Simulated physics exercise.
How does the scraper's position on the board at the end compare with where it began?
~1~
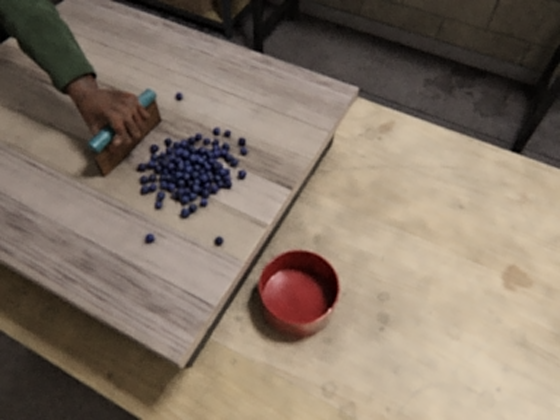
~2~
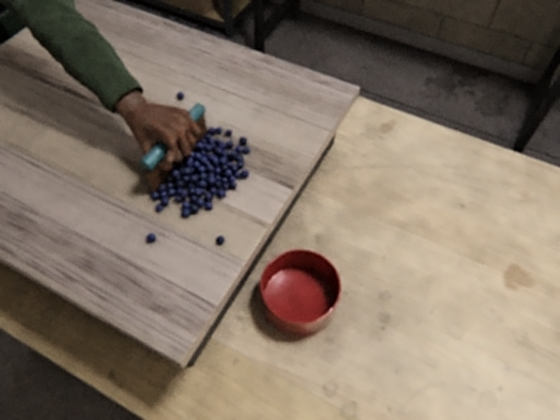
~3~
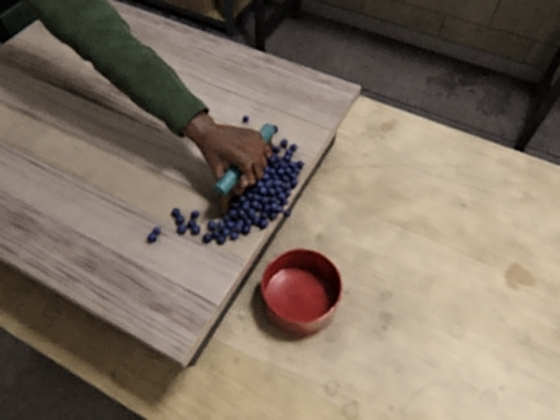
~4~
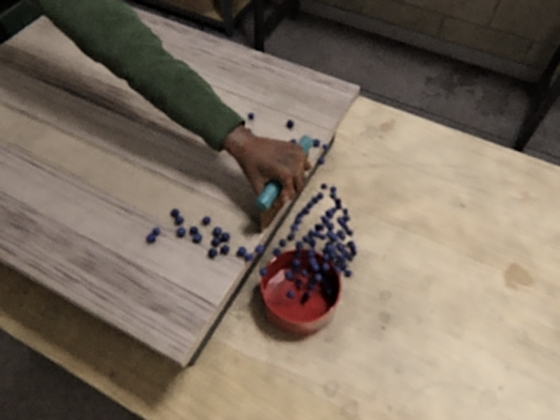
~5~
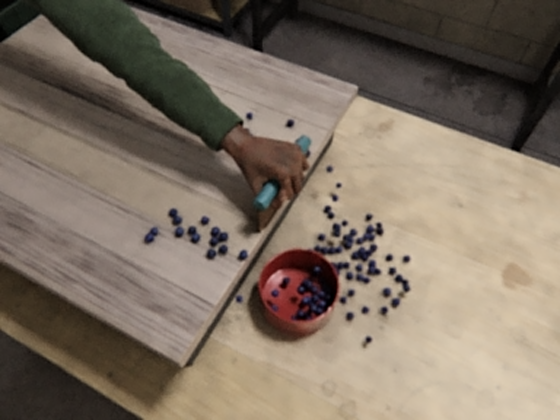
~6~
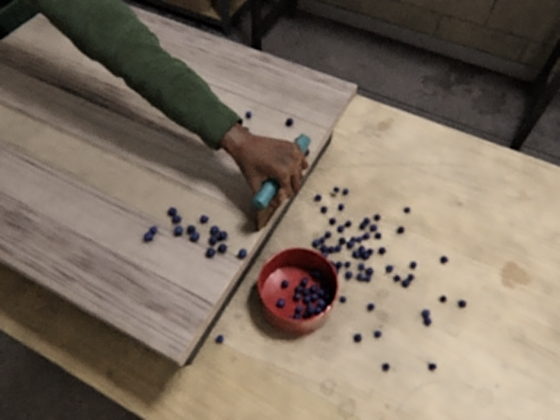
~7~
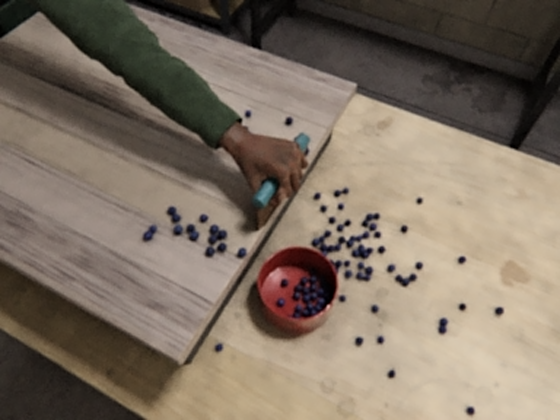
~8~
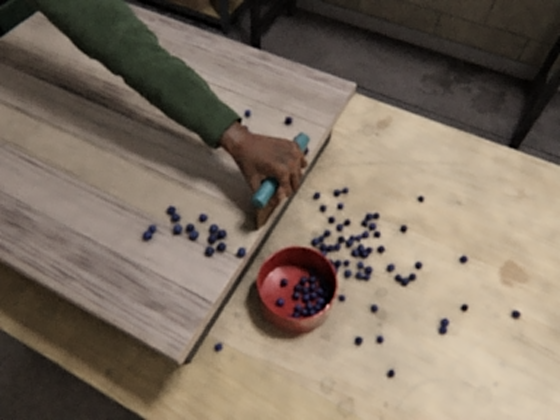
It begins toward the upper left of the board, to the left of the pile of blueberries. By the end it is farther right and a little lower, resting at the board's right edge above the red pot.
A hand-held scraper sweeps blueberries off a board; some land in a red pot, more miss.
